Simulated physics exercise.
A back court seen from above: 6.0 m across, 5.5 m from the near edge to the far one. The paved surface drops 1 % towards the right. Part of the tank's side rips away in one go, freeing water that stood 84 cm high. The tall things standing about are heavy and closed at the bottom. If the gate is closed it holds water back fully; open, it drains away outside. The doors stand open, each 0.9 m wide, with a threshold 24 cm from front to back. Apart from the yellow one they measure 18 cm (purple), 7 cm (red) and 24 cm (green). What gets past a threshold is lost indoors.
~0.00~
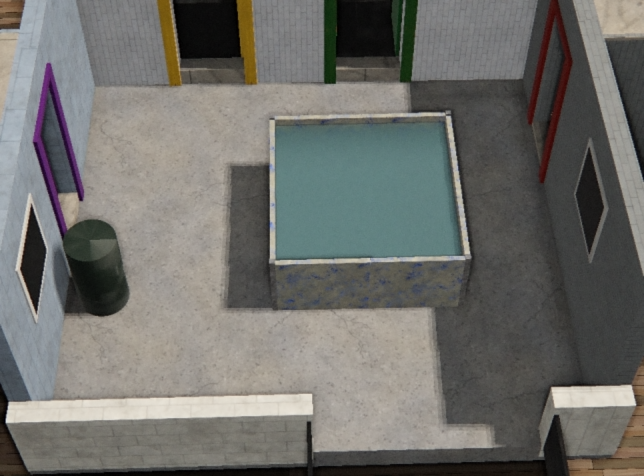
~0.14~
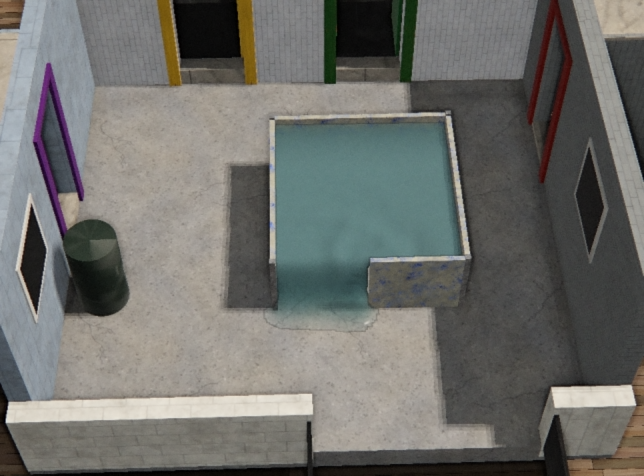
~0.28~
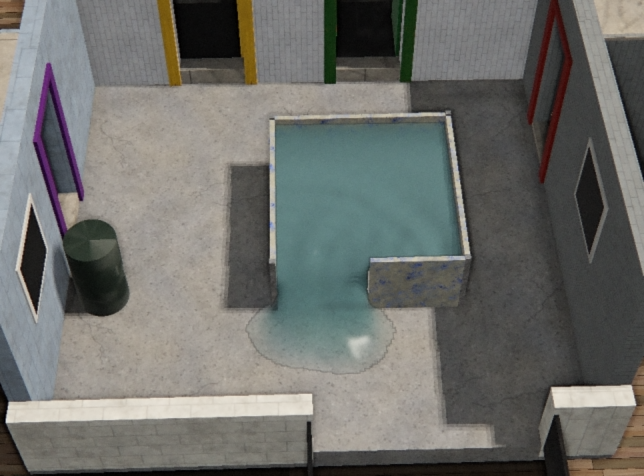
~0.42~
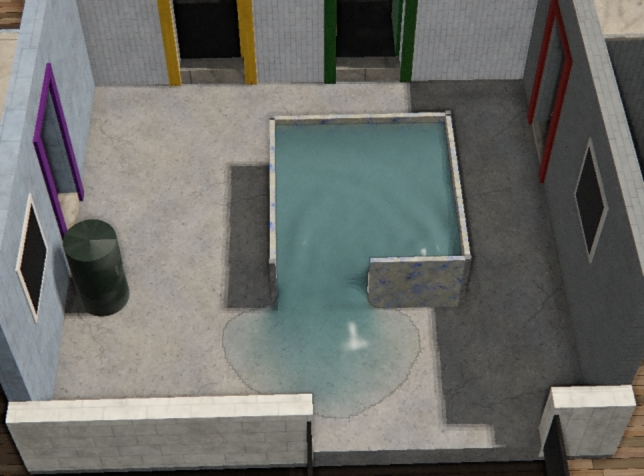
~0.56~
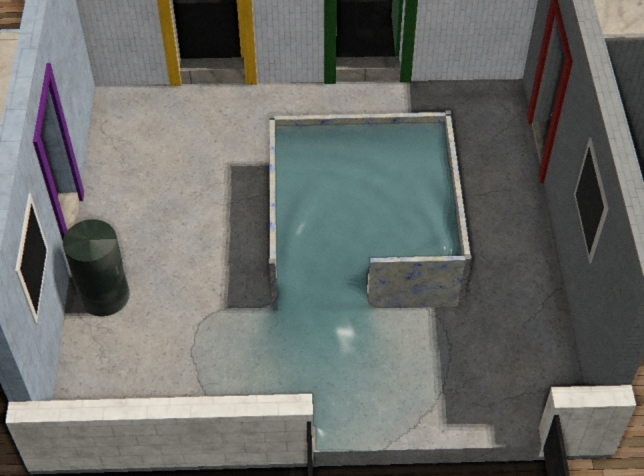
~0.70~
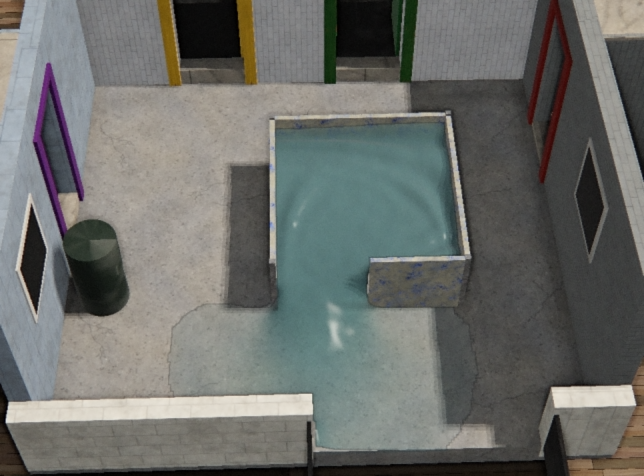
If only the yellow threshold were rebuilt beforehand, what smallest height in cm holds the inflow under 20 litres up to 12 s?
About 11 cm.
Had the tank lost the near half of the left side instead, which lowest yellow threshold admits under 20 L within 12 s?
About 11.0 cm.
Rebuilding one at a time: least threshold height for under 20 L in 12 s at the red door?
Roughly 5.0 cm at red.
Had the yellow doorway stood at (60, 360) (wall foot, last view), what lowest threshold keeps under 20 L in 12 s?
Roughly 28 cm.
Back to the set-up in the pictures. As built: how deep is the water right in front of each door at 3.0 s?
Depths in cm: Purple 7, red 0, green 0, yellow 0.
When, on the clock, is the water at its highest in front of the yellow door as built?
Around 7.0 s.
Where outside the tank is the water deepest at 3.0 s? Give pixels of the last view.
Near (64, 327).
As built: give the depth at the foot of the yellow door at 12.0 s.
Some 7.0 cm.
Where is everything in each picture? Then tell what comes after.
In the first frame, still water, 84 cm deep, in the tank at (365, 189); the yellow door at (208, 29) is dry.
In the second frame, water pours out at (323, 292) and has run 0.3 m, to (345, 326); about 7 cm deep outside, 84 cm at the back.
In the third frame, water pours out at (323, 293) and has run 0.8 m, to (326, 366); about 12 cm deep outside, 84 cm at the back.
In the fourth frame, the front is at a hidden place, 1.4 m from the gap at (323, 294); 2.2 m2 of floor is wet, 84 cm left at the back.
In the fifth frame, the gap is at (323, 294), the front 1.9 m out at a hidden place; the back of the tank holds 80 cm.
In the sixth frame, the front is at a hidden place, 2.0 m from the gap at (323, 293); 5.1 m2 of floor is wet, 73 cm left at the back; the yellow door at (208, 29), 4.1 m from the gap, is still 3.9 m from the nearest water.
After 1.4 s water covers 25 % of the floor, deepest (50 cm) near (280, 418); it has not reached the yellow door.
After 3.0 s water covers 40 % of the floor, deepest (43 cm) near (64, 327); it has not reached the yellow door.
After 12.0 s water covers 95 % of the floor, deepest (12 cm) near (264, 286); 7 cm at the yellow door, 0 litres in over its 26 cm threshold.
At the yellow door as built, the water arrived by 3.9 s and peaked near 15 cm at 6.8 s.
With a threshold of 9.5 cm, 36 litres would have come in within the 12 s; with 13 cm, 6 litres. So under 20 litres takes about 11 cm.
